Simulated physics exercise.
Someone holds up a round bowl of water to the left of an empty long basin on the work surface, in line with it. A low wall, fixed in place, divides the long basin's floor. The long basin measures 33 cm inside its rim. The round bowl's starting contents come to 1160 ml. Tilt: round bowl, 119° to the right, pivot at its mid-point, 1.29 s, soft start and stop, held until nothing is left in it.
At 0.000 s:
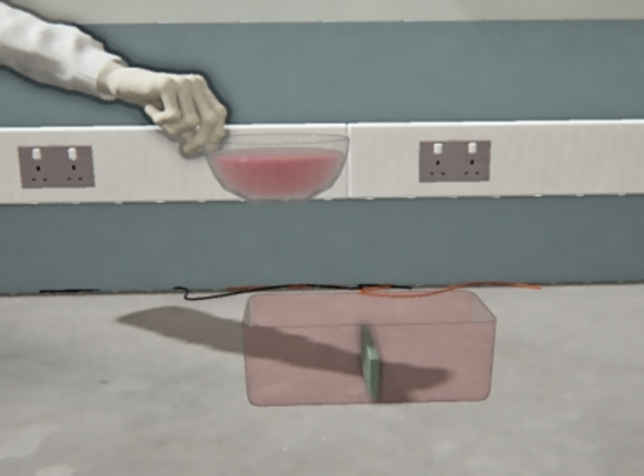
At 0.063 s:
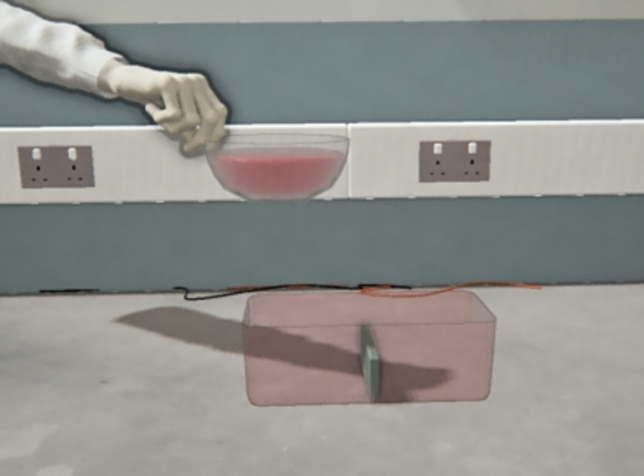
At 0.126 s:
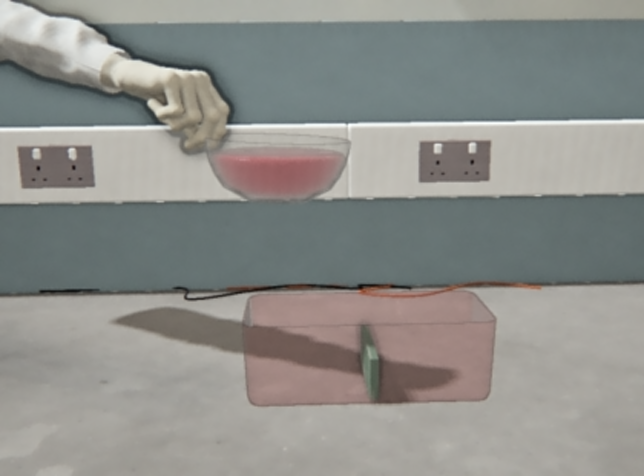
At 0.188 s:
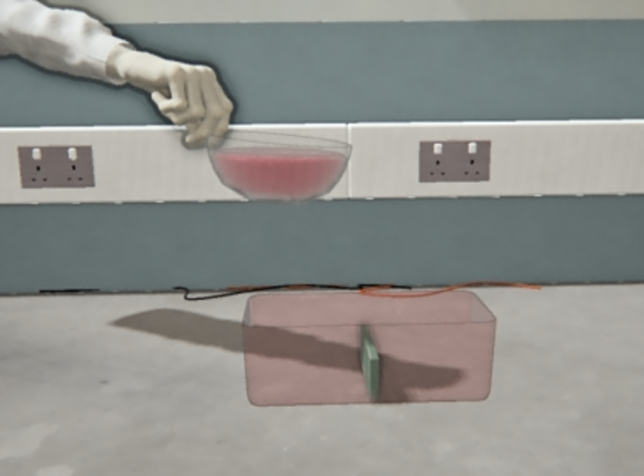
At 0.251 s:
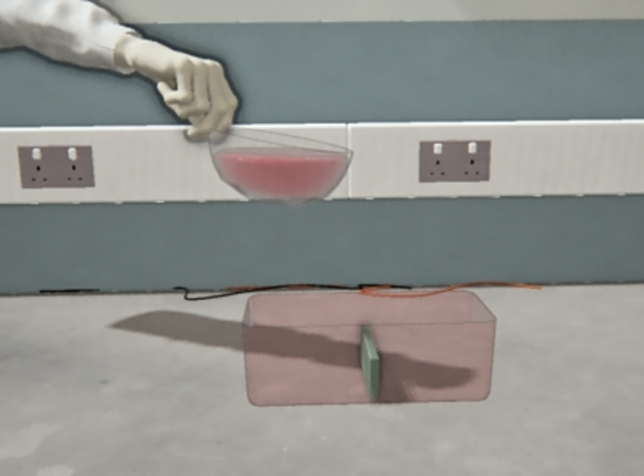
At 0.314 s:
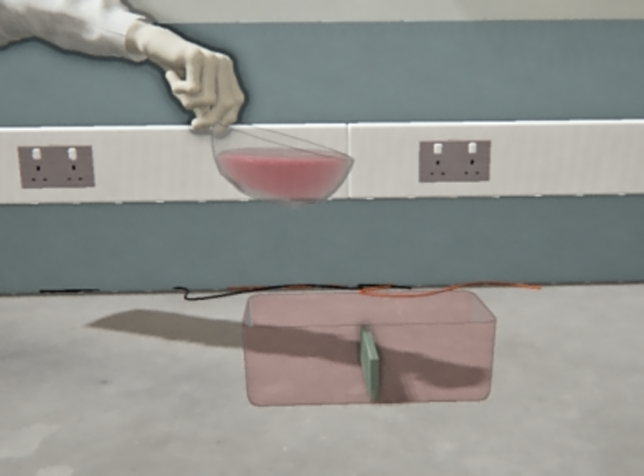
A gloved hand gradually tilts a round bowl of red liquid rightward above a long basin.
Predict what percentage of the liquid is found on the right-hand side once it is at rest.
About 73 % is on the right.
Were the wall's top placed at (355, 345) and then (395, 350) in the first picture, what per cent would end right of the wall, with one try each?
One try each: Around 80 percent and then around 50 percent.
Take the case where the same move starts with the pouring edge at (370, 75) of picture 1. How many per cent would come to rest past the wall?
Result then: Approx. 80 %.
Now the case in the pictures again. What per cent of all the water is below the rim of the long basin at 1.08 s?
Some 92 per cent.
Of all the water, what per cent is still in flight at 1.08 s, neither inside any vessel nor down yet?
Roughly 4 %.
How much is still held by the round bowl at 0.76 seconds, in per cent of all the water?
About 28 percent.
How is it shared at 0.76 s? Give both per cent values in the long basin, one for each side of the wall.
Lab note: Left near 1, right near 26.
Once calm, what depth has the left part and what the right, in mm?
Left 12 mm, right 40 mm.
After 0.76 s the tilt is 76° and 27 per cent is still to pour, 1 is left of the wall and 26 right of it.
After 1.08 s the tilt is 112° and 0 per cent is still to pour, 20 is left of the wall and 73 right of it.
After 1.42 s the tilt is 119° and 0 per cent is still to pour, 22 is left of the wall and 73 right of it.
After 1.79 s the tilt is 119° and 0 per cent is still to pour, 22 is left of the wall and 73 right of it.
In the end 22 per cent lies left of the wall, 73 right of it and 5 outside.
